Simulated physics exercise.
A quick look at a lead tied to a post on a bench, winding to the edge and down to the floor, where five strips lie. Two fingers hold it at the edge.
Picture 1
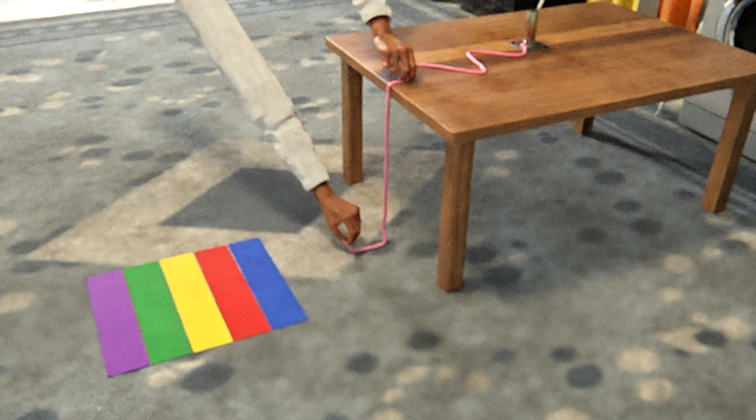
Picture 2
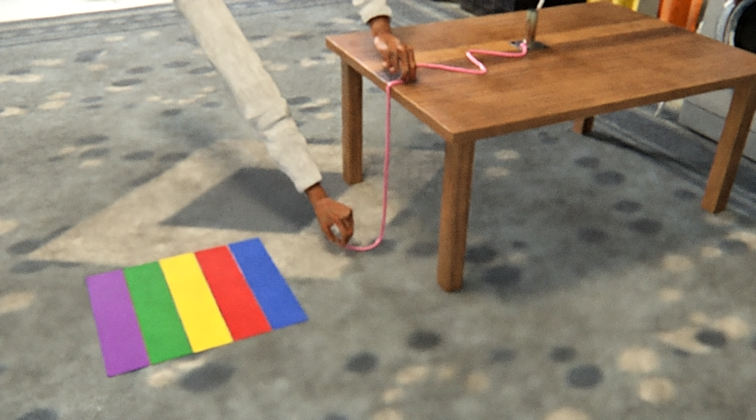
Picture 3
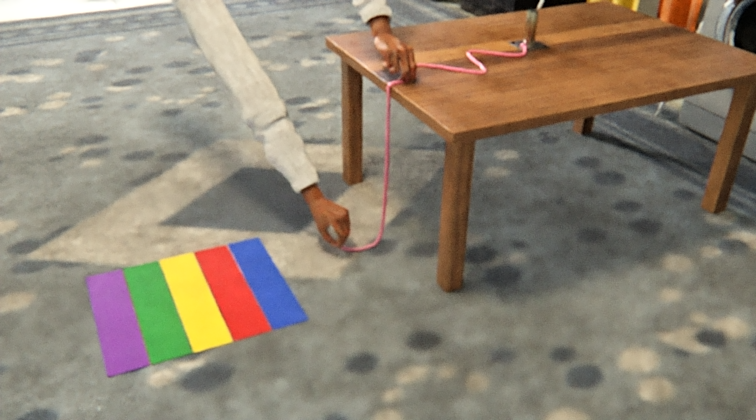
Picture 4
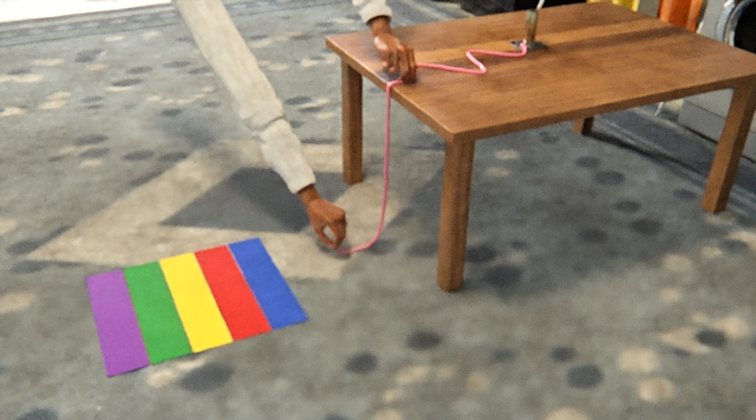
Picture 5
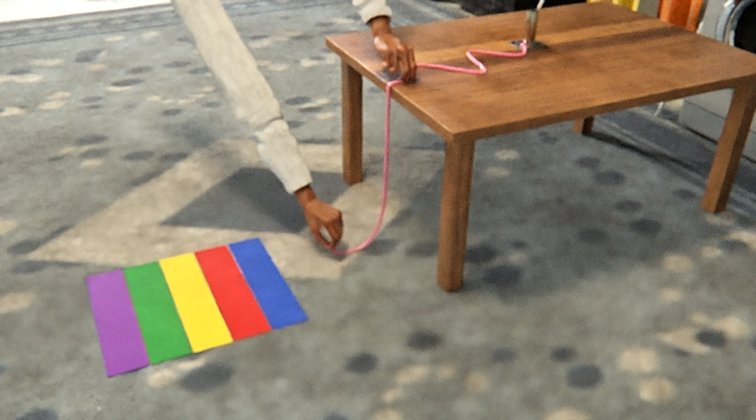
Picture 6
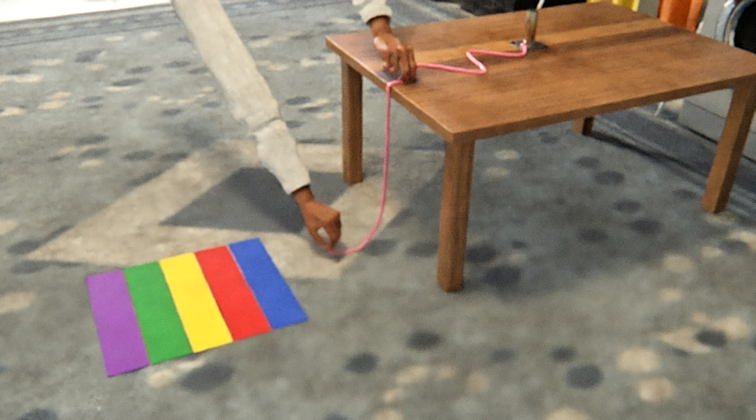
The clip opens on a pink cord winding across a wooden table and over its edge to the floor, one hand holding it at the edge and another gripping its low end. The lower hand draws the end slightly left, near five coloured strips, while the upper hand stays nearly still.
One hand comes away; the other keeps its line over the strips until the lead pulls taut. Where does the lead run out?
Over purple.
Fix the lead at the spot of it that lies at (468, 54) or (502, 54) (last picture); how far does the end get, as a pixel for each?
Near (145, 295) and (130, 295).
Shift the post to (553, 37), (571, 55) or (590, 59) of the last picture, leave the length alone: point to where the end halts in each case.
The places are (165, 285), (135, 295) and (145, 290).
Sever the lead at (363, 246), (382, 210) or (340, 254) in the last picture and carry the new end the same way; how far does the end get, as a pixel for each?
Try by try, around (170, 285), (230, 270) and (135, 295).
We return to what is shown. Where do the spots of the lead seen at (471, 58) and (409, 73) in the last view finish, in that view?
At (444, 63), then (332, 115).
Early on, end near (170, 286); over green.
Midway, end near (131, 296); over purple.
At the end of the slack, end near (107, 302); over purple. The end stops over the purple strip.
